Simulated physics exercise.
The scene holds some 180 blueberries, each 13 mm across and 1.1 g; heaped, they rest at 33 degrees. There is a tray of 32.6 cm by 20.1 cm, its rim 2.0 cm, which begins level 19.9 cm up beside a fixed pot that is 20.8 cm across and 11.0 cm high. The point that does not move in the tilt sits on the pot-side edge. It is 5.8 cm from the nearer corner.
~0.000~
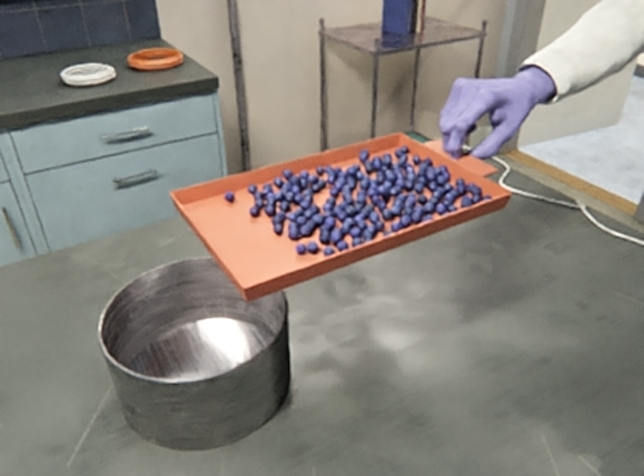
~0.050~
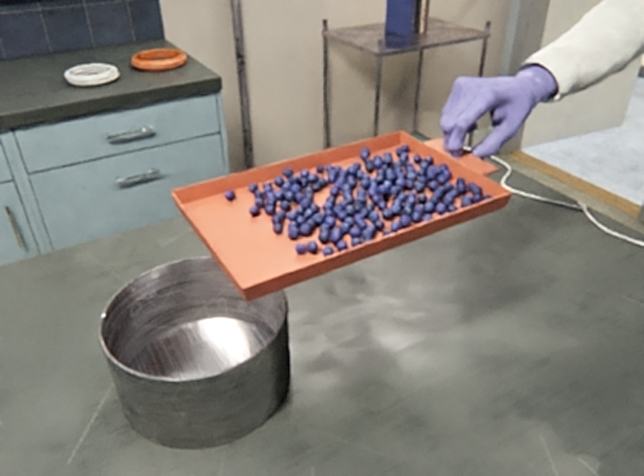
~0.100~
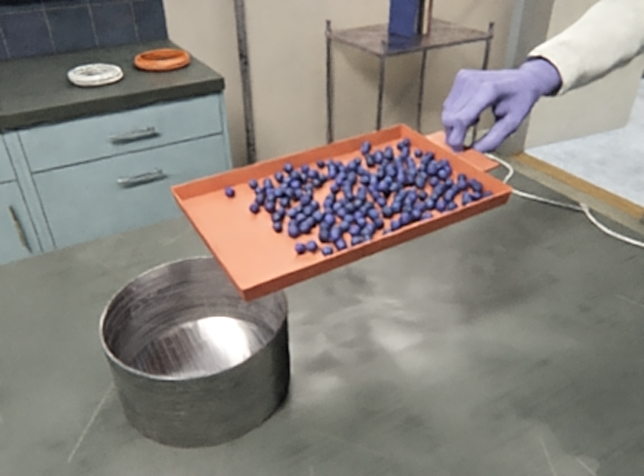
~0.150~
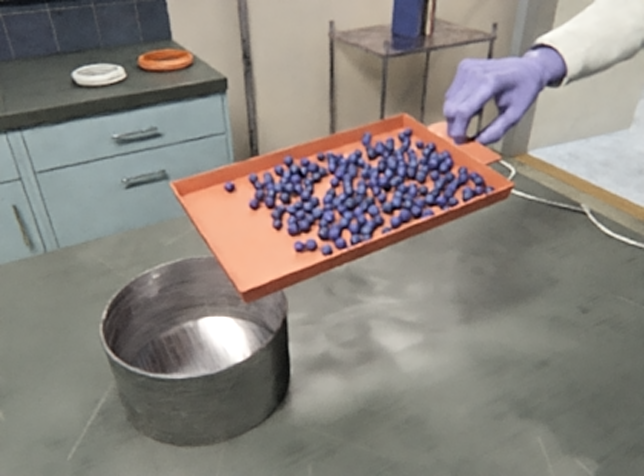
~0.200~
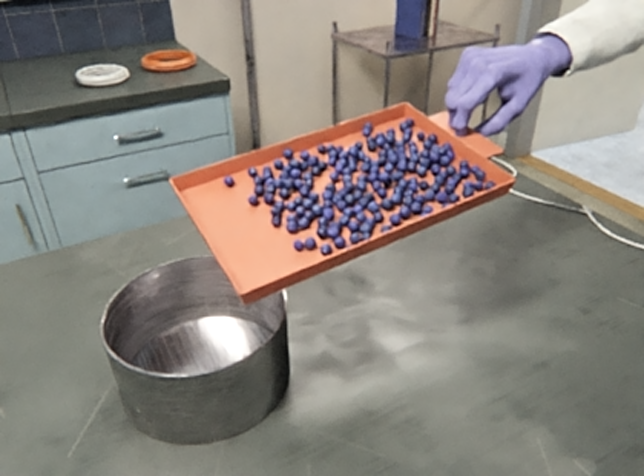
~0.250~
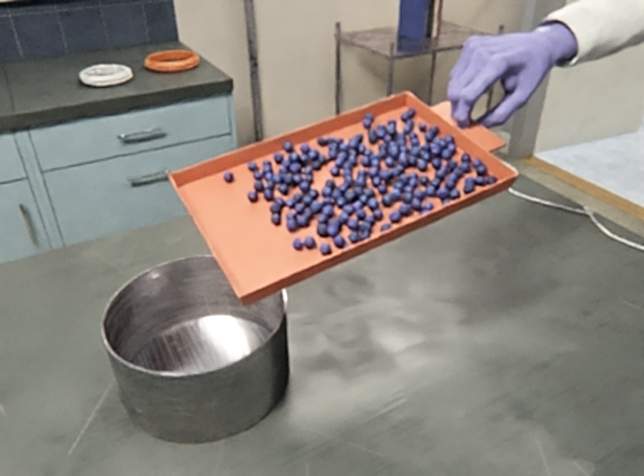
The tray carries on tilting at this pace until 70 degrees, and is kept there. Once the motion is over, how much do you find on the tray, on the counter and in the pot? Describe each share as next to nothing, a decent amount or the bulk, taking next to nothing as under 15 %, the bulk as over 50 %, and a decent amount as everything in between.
In the end tray: I expect the major share of the load there; counter: I expect a mere dribble of the load there; pot: I expect a mere dribble of the load there.
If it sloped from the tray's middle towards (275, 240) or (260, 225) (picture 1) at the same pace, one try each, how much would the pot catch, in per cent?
Near 5 and 15 per cent, in that order.
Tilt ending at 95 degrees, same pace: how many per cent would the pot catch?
Around 5 in a hundred.
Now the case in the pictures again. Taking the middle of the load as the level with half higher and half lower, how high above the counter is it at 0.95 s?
About 26 centimetres.
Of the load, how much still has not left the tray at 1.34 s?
Around 95 percent.
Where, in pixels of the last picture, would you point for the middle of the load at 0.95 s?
Load centre est.: (337, 198) px.
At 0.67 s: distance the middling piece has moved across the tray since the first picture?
It has moved some 7 cm from its start.
After 0.67 s, tilt 40 degrees; the tray holds 100 %, the pot 0 %.
Then, at 0.95 s, tilt 58 degrees; the tray holds 100 %, the pot 0 %.
After 1.34 s, tilt 70 degrees; the tray holds 95 %, the pot 0 %.
At rest (2.0 s), tray 95 %, counter 5 %, pot 0 %.
